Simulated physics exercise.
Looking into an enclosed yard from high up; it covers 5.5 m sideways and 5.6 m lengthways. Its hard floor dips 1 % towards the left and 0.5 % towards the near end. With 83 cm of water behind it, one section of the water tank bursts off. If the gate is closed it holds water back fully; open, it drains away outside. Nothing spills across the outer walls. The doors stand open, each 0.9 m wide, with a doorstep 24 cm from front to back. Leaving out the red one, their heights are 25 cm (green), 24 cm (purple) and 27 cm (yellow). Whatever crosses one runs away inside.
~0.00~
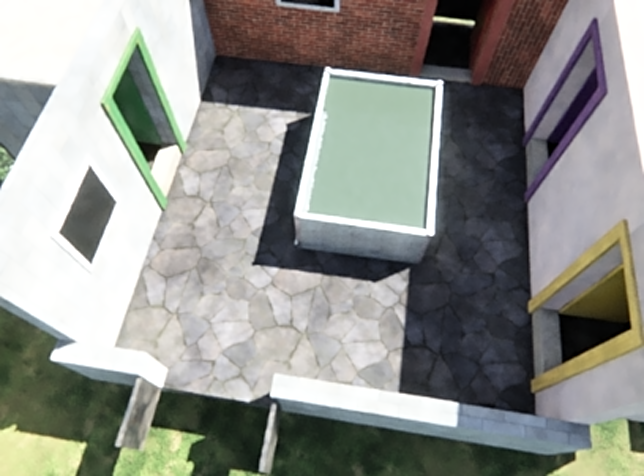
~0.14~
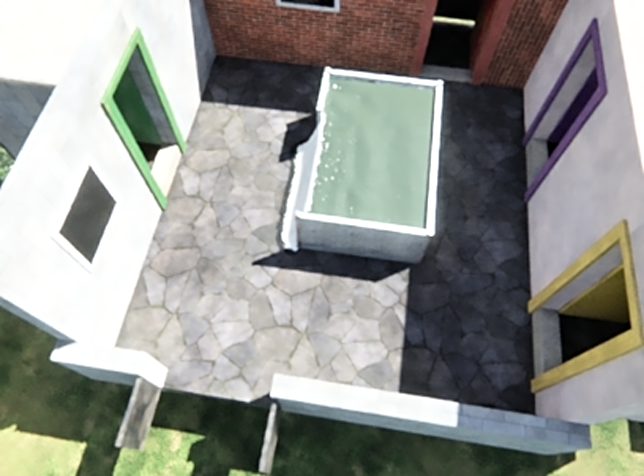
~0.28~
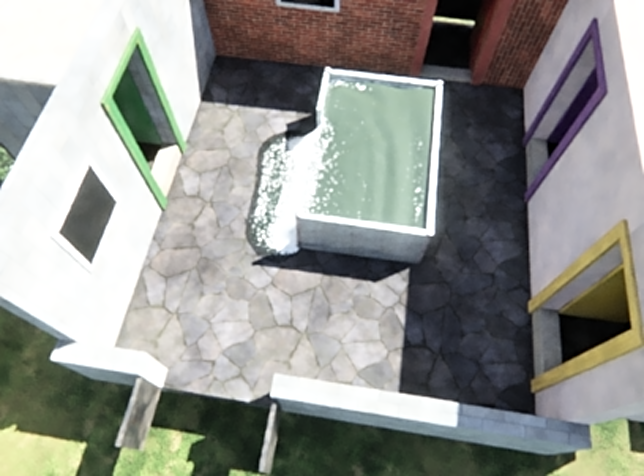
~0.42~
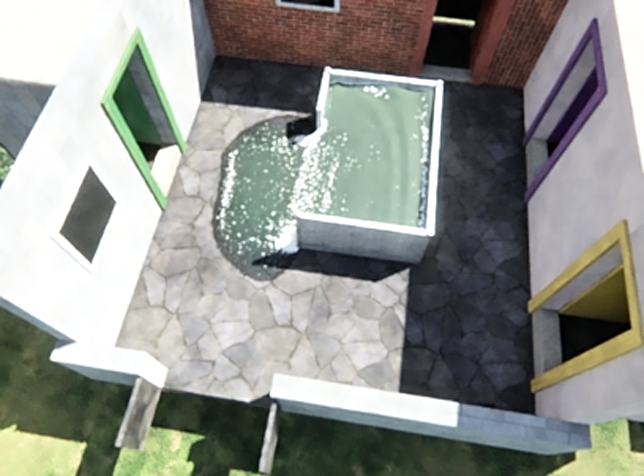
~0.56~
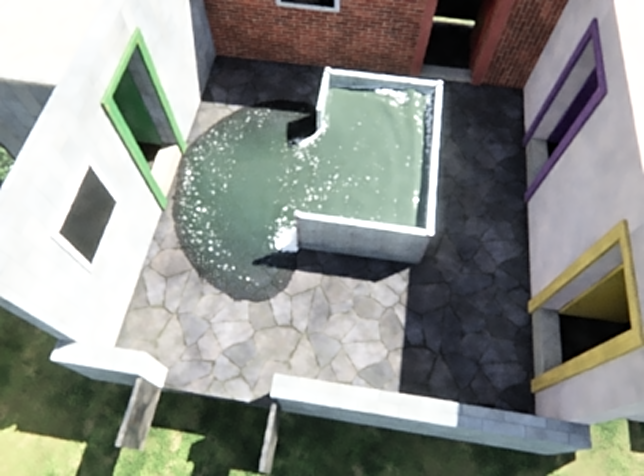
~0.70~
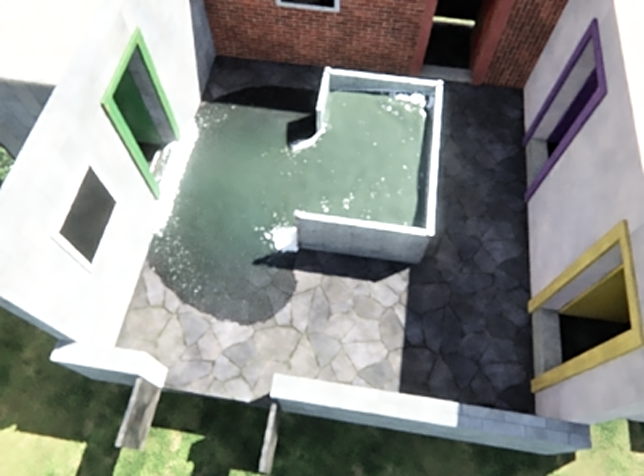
Water burst through the left side of a raised tank in a walled stone yard, then spread in a widening, rounded pool across the paving to the wall with the green-framed door.
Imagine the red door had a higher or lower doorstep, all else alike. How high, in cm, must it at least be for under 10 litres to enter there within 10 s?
Some 9.5 cm above the ground.
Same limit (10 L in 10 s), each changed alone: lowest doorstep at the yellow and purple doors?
About 12.0 cm at yellow and 6.5 cm at purple.
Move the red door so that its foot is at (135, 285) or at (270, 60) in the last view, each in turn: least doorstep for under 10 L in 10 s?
Roughly 31 and 21 cm.
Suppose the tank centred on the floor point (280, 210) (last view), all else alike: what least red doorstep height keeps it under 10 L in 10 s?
Some 8.0 cm.
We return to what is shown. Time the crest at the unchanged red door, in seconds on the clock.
Around 9.0 s.
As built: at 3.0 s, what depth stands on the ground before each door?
Depths in cm: Green 29, purple 0, yellow 0, red 0.
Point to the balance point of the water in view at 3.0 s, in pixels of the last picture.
At about (268, 195).
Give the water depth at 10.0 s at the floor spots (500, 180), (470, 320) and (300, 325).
In that order: 10, 12 and 8 cm.
After 1.4 s water covers 35 % of the floor, deepest (56 cm) near (171, 187); it has not reached the red door.
After 3.0 s water covers 60 % of the floor, deepest (40 cm) near (110, 359); it has not reached the red door.
After 10.0 s water covers 100 % of the floor, deepest (14 cm) near (313, 392); 11 cm at the red door, 28 litres in over its 7 cm doorstep.
At the red door as built, the water arrived by 3.2 s and peaked near 13 cm at 8.8 s.
Run again over the same 10 s with other heights there, 16 litres in over 8.5 cm, 3 litres over 12 cm. The limit of 10 litres is kept from about 9.5 cm up.
